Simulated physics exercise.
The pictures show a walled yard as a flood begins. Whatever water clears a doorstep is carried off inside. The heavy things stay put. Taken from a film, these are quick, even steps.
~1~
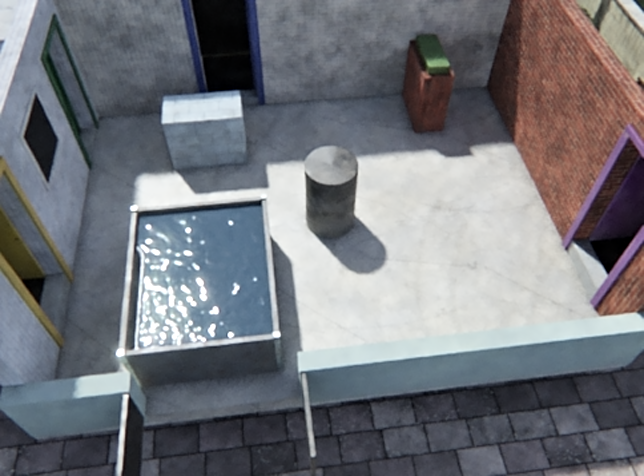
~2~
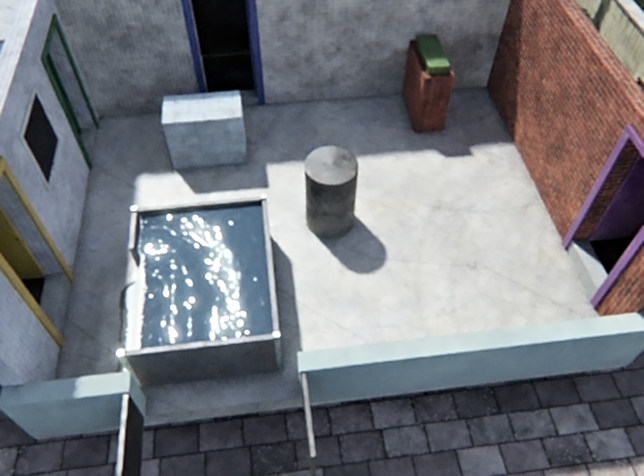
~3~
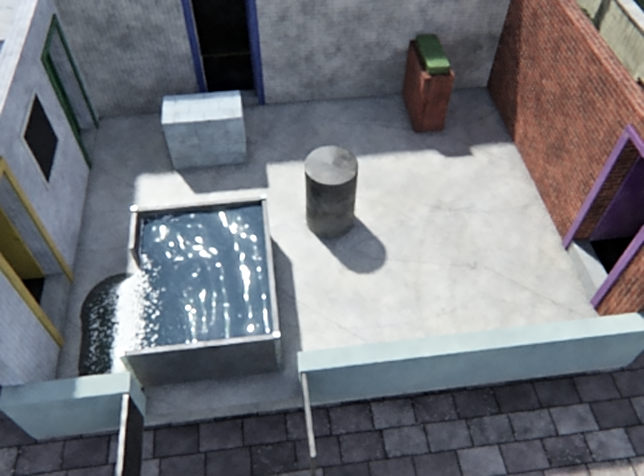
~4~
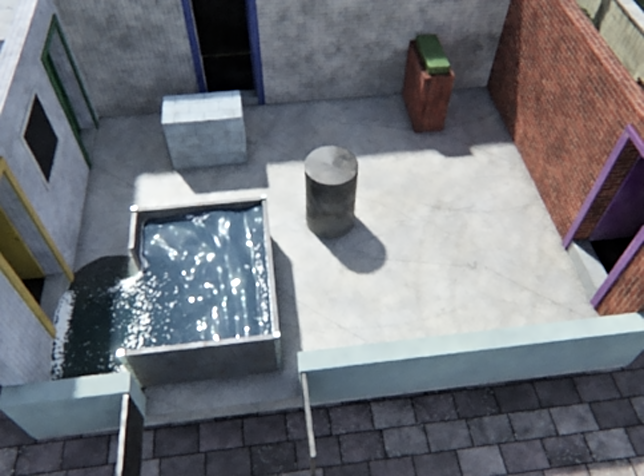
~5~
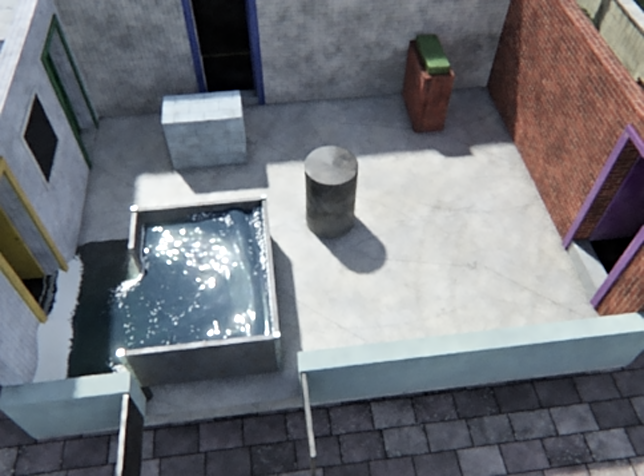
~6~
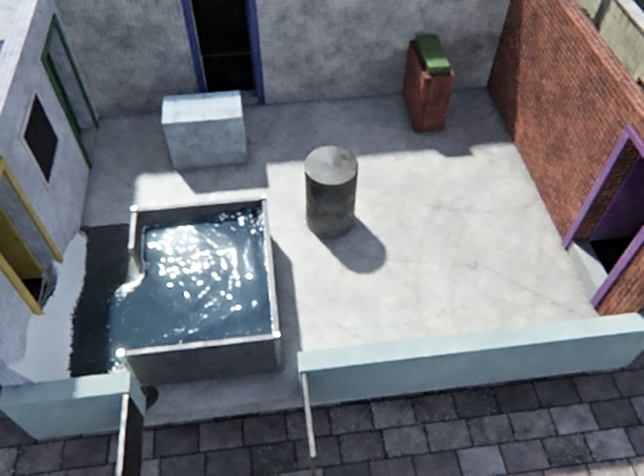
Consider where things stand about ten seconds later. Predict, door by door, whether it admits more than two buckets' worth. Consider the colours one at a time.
Result: Green door: Beyond two buckets; yellow door: Beyond two buckets; blue door: Not beyond two buckets; purple door: Not beyond two buckets.
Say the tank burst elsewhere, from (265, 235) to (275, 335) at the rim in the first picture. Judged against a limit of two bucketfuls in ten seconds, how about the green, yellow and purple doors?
As I see it, the green door overshoots, while the yellow door undershoots and the purple door overshoots.
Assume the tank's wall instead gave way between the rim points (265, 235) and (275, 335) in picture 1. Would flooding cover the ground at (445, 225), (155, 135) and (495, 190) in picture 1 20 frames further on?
Going in your order, I'd say drenched, then still bare, then drenched.
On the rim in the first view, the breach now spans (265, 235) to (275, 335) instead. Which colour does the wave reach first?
Purple door.
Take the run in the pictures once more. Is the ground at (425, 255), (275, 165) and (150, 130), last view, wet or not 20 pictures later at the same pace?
Result, in that order: Not wetted / wetted / wetted.
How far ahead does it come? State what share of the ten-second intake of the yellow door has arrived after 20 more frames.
The figure is near 100 per cent.
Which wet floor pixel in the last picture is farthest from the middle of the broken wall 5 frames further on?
About (94, 145).
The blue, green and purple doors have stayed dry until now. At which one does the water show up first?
Clearly the one in green.
A moment on, water covers 15 % of the floor; the green door wet at the sill, nothing in, the yellow door far over two buckets in, the blue door not reached, the purple door not reached.
Next, water covers 25 % of the floor; the green door wet at the sill, nothing in, the yellow door far over two buckets in, the blue door not reached, the purple door not reached.
Then, water covers 40 % of the floor; the green door under two buckets in, the yellow door far over two buckets in, the blue door wet at the sill, nothing in, the purple door not reached.
Later, water covers 65 % of the floor; the green door far over two buckets in, the yellow door far over two buckets in, the blue door wet at the sill, nothing in, the purple door not reached.
In the end, water covers 95 % of the floor; the green door far over two buckets in, the yellow door far over two buckets in, the blue door wet at the sill, nothing in, the purple door wet at the sill, nothing in.
